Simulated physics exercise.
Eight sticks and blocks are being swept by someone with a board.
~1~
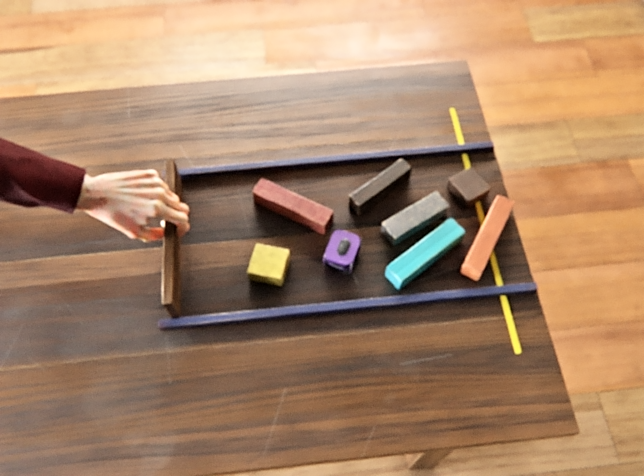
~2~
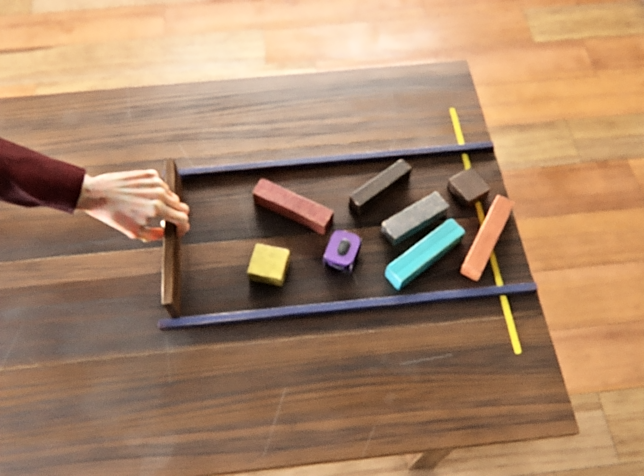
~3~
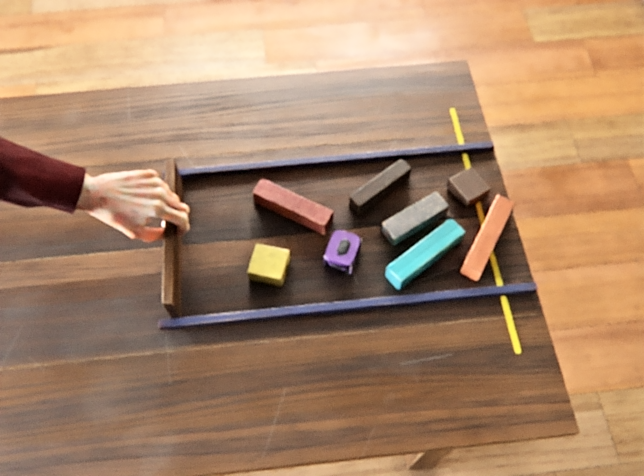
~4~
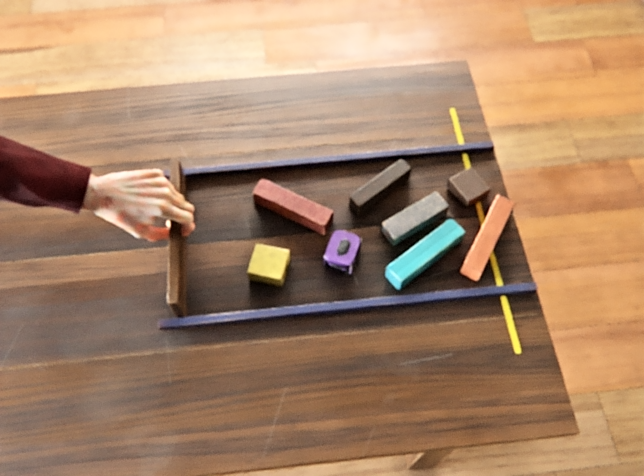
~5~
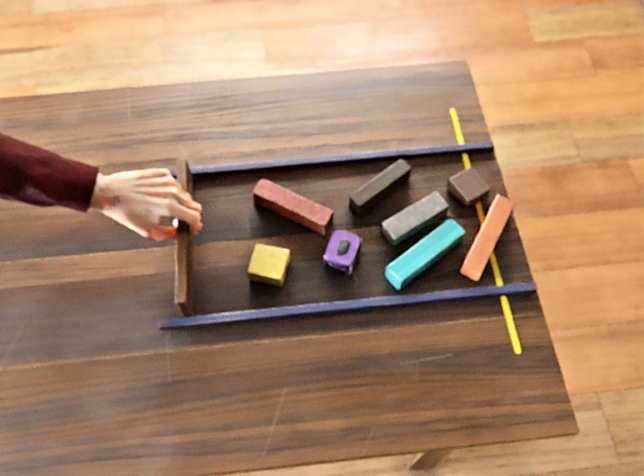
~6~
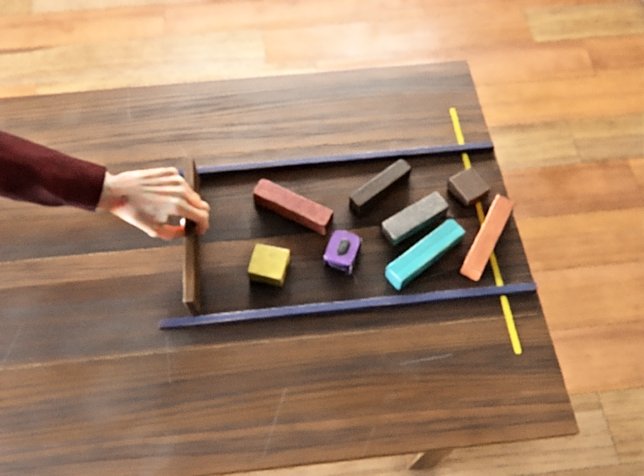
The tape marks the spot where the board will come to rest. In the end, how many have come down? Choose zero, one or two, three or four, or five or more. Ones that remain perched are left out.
By the end, five or more have come down.
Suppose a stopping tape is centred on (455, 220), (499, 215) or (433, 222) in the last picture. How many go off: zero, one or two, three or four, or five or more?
Three to four; five or over; one to two.
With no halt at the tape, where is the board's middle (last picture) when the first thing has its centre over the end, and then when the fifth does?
At (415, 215) for the first, at (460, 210) for the fifth.
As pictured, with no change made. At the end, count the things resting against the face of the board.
I count 2 of them.
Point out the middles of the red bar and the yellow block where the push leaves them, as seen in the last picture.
The red bar stops around (506, 197); the yellow block around (508, 241).
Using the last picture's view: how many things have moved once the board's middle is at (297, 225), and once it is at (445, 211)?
Tally: 3; 8.
Early on, none off yet; orange bar at rest near (488, 237); brown block at rest near (468, 188); turquoise stick at rest near (425, 254).
Finally, the number that fall off is five or more; lost, purple case, black bar, grey bar, turquoise stick, brown block and orange bar.
